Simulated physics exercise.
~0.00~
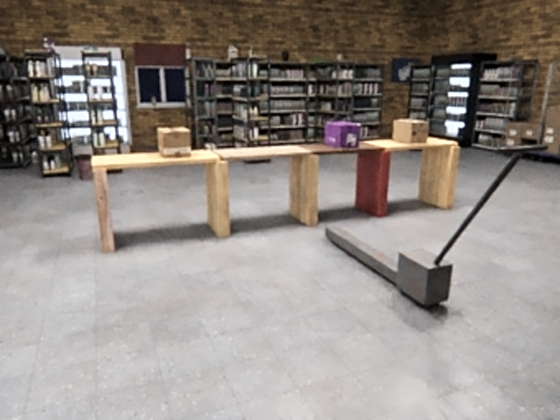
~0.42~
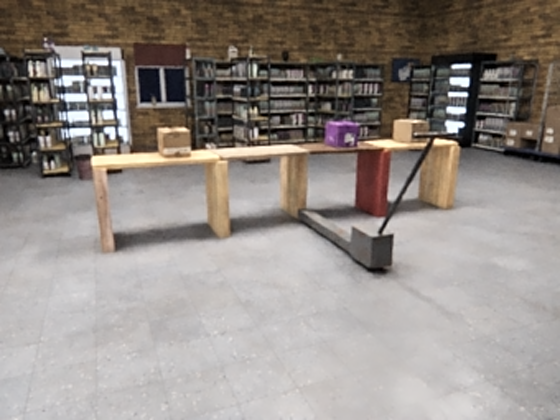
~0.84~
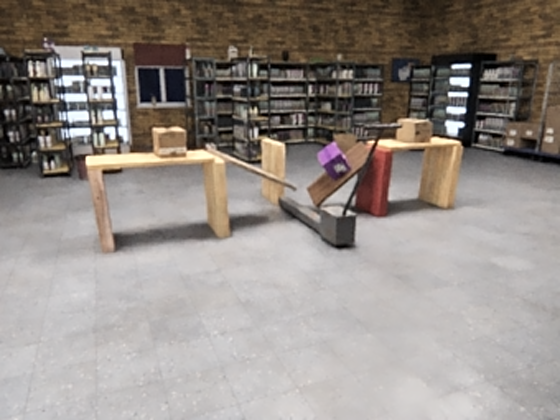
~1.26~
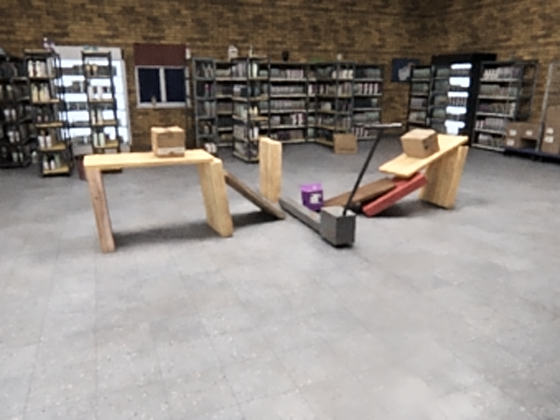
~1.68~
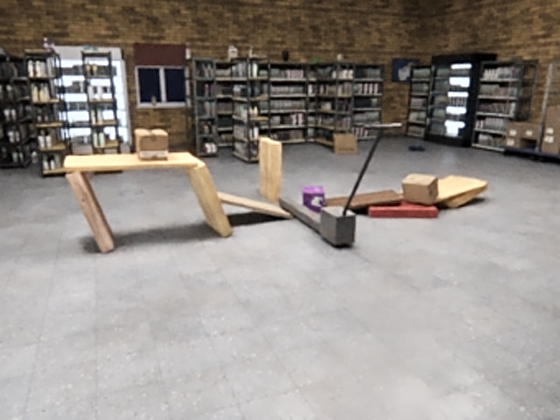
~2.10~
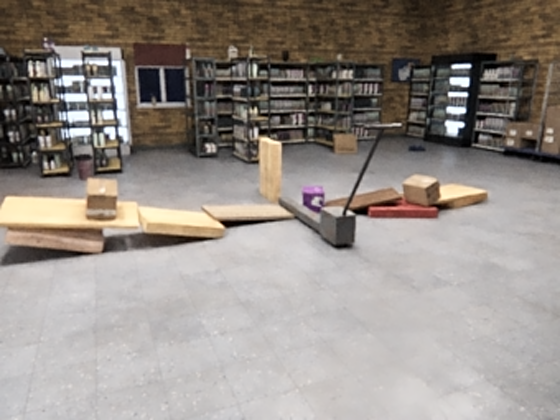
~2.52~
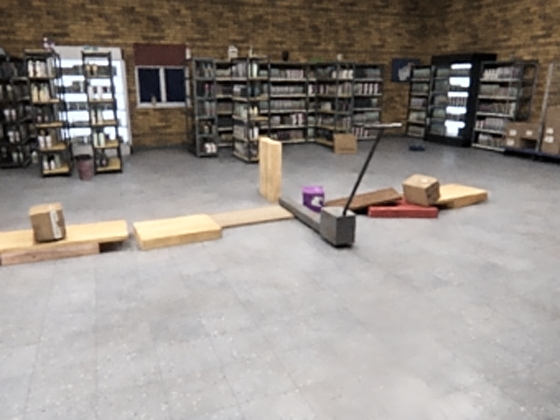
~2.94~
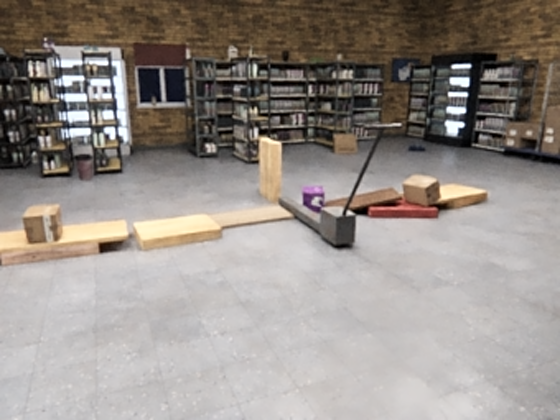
In the video, a floor jack slides left and inward beneath a row of boards on upright slabs carrying three cartons, and the middle spans give way, dropping the purple carton. The red upright and right end fall, then the left end collapses, leaving one pale slab standing amid the debris.
